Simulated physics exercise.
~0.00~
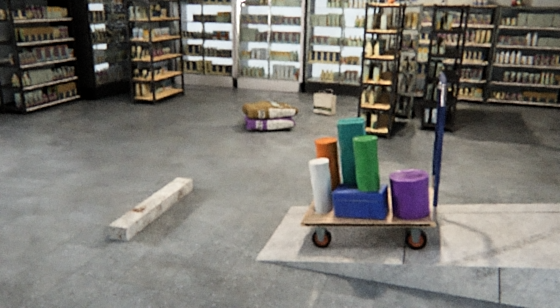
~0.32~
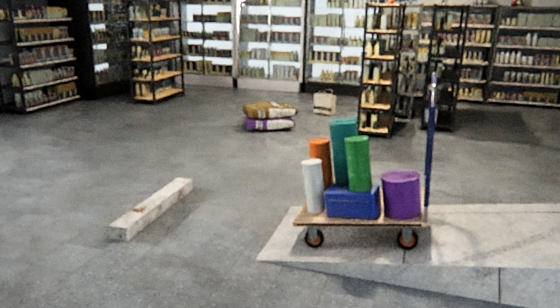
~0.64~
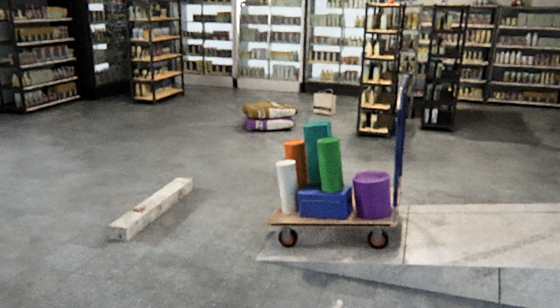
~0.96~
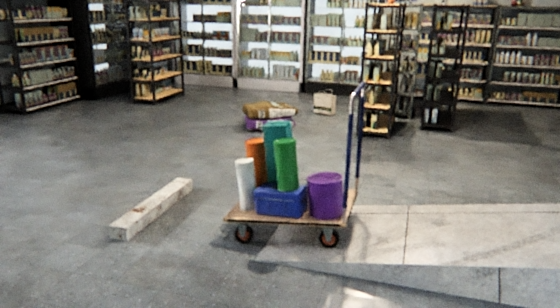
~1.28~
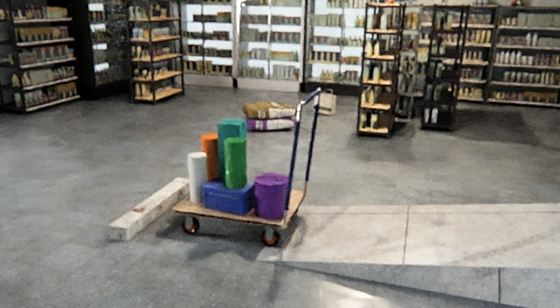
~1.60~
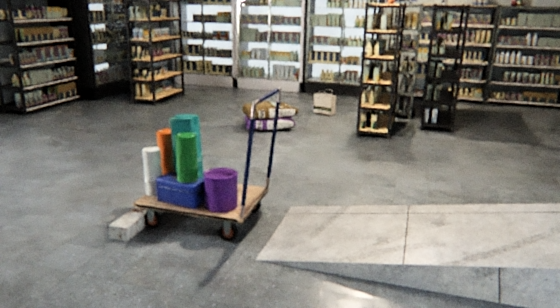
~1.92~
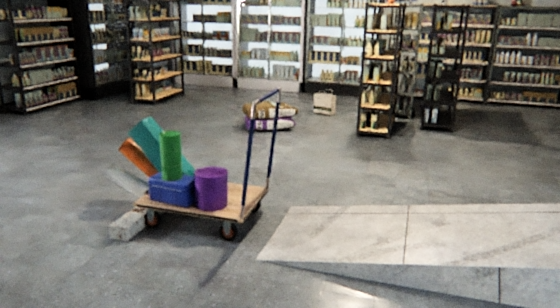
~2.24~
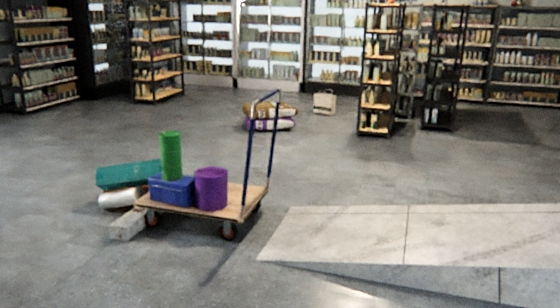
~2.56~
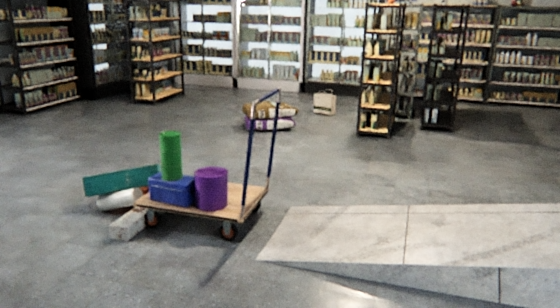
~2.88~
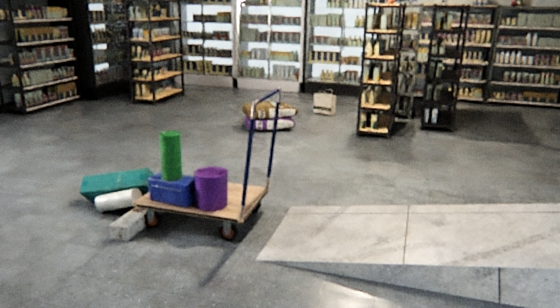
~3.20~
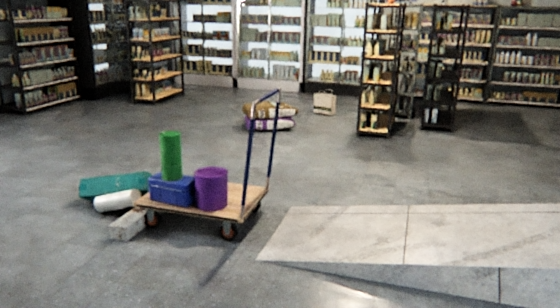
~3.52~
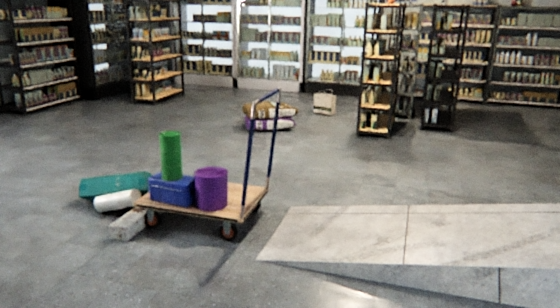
The footage shows a loaded flat trolley rolling left down a low ramp and across the floor until it stops at a pale kerb. The white and orange canisters and turquoise box topple off the left end, while the green canister, blue toolbox and purple pail stay aboard.
